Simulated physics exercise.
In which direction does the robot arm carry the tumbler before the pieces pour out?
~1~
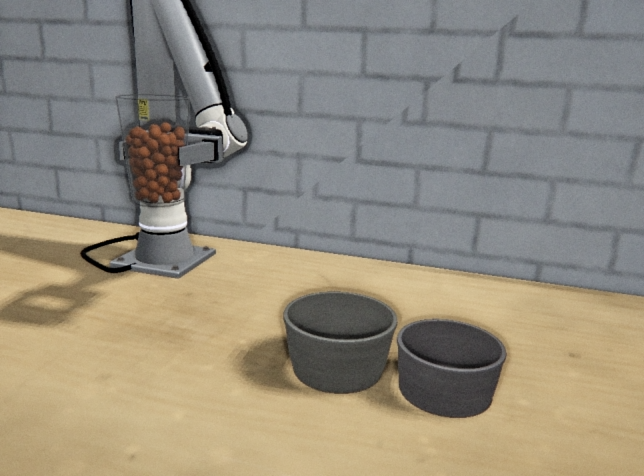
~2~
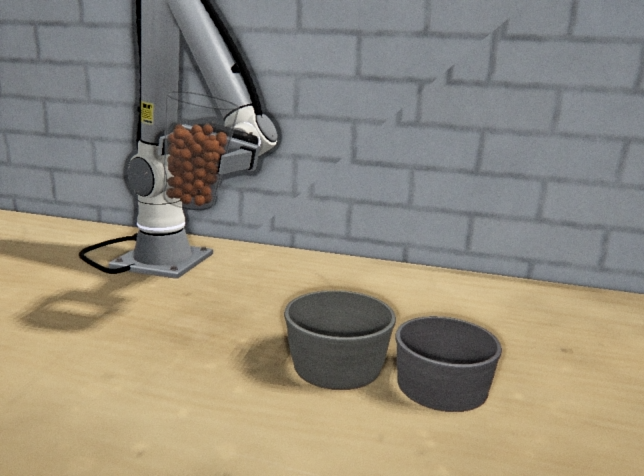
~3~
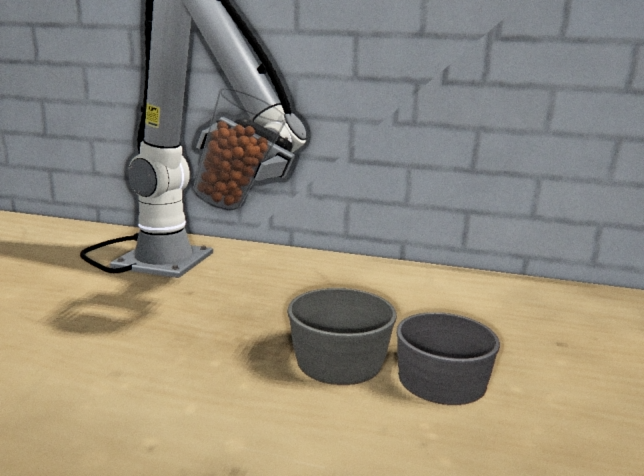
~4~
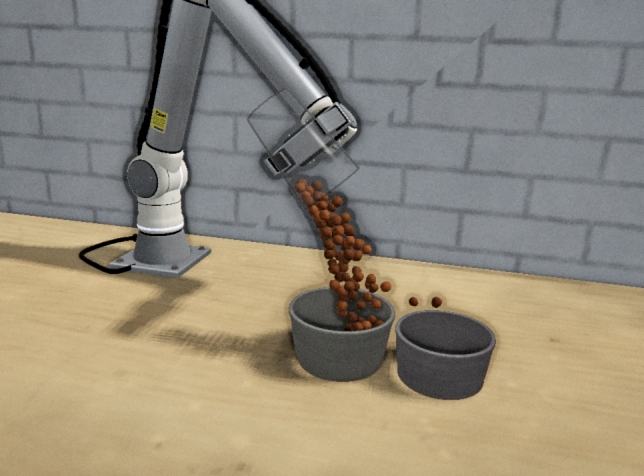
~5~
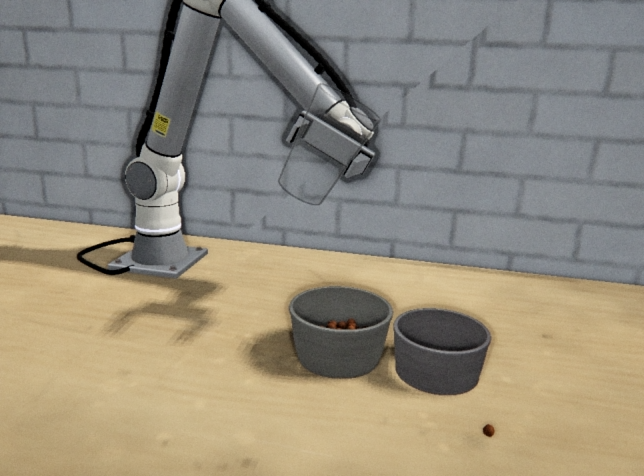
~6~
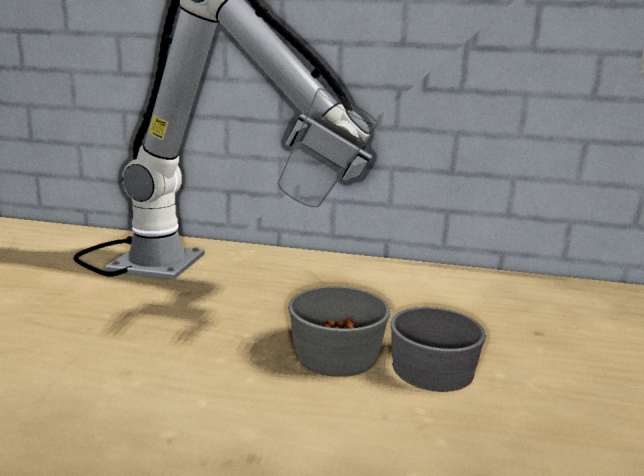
It carries the tumbler to the right, toward the two bowls.
